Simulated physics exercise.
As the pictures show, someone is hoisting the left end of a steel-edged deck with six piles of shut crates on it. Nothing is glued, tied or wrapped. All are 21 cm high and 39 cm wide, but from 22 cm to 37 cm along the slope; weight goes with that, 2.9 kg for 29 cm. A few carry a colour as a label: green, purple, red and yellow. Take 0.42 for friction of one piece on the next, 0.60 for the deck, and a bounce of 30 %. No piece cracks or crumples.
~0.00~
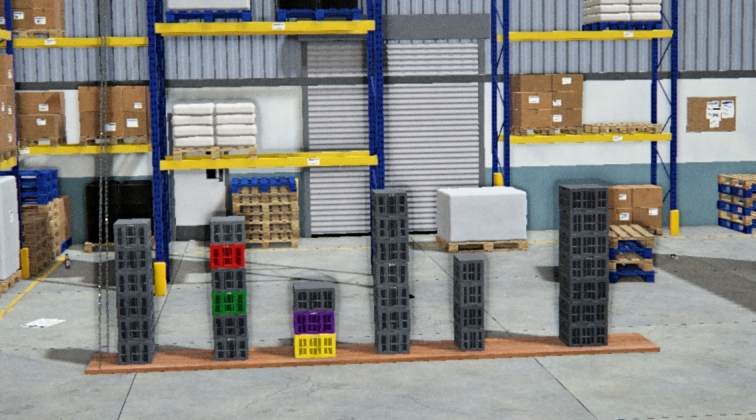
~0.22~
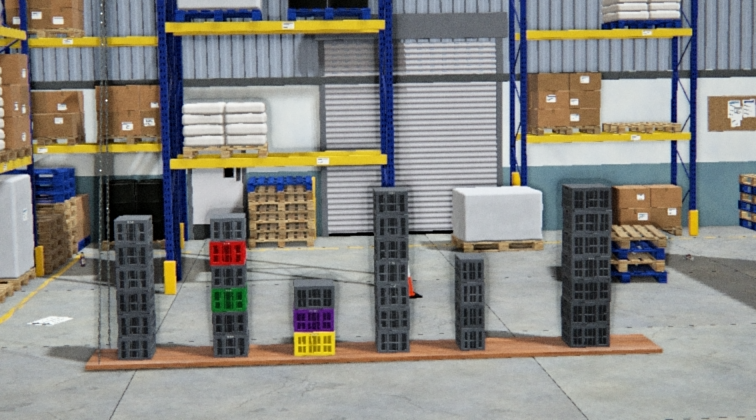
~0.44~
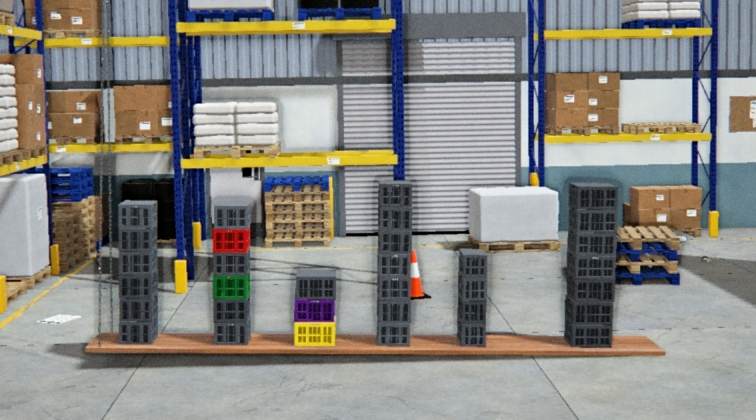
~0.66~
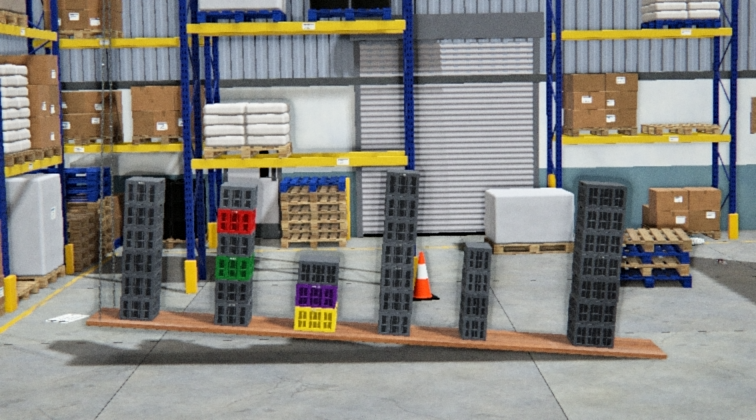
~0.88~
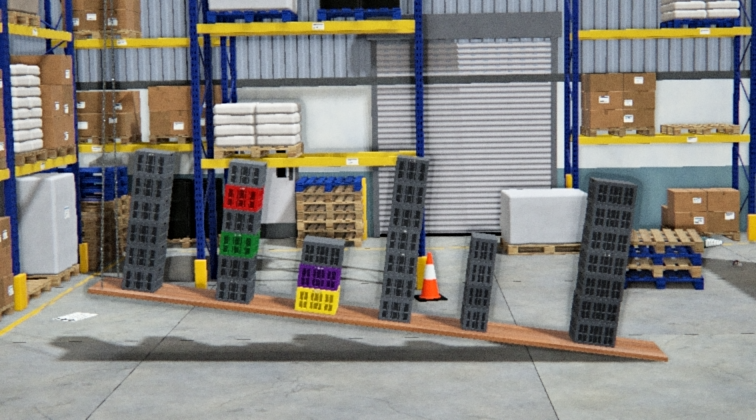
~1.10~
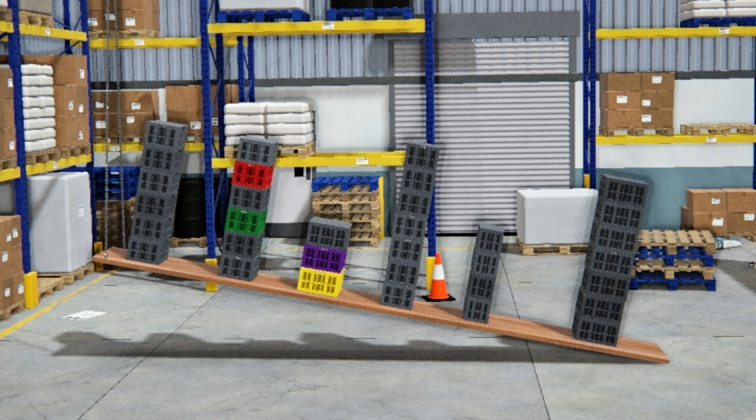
Six stacks of dark crates, some with coloured ones, leaning rightward together as the plank beneath rises at its left end in a warehouse.
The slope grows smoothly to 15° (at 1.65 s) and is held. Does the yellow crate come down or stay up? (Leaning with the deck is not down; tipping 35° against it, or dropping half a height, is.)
The yellow crate remains up.
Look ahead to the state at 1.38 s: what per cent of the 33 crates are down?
0 per cent by then.
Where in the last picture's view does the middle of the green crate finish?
Near (381, 269).
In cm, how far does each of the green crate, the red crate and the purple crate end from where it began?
Green 140, red 260, purple 100.
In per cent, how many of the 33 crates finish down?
Near 95 per cent.
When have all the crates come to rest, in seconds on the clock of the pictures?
Near 5.0 s.
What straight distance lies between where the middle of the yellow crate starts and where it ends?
Some 85 cm.
After 1.38 s, slope 14°; none of the 33 crates down, 3 disturbed; yellow crate unmoved.
After 2.06 s, slope 15°; 13 of the 33 crates down; yellow crate unmoved; green crate 25° from how it stood.
After 2.50 s, slope 15°; 31 of the 33 crates down; yellow crate 7 cm from its place; green crate 33° from how it stood, 15 cm lower.
After 3.14 s, slope 15°; 32 of the 33 crates down; yellow crate 9 cm from its place; green crate 26° from how it stood, 34 cm lower.
In the end (5.0 s), slope 15°; 32 of the 33 crates down; yellow crate 9 cm from its place; red crate 63 cm lower; purple crate 21 cm lower. From the last view, middles, yellow crate near (337, 256), red crate near (516, 276).
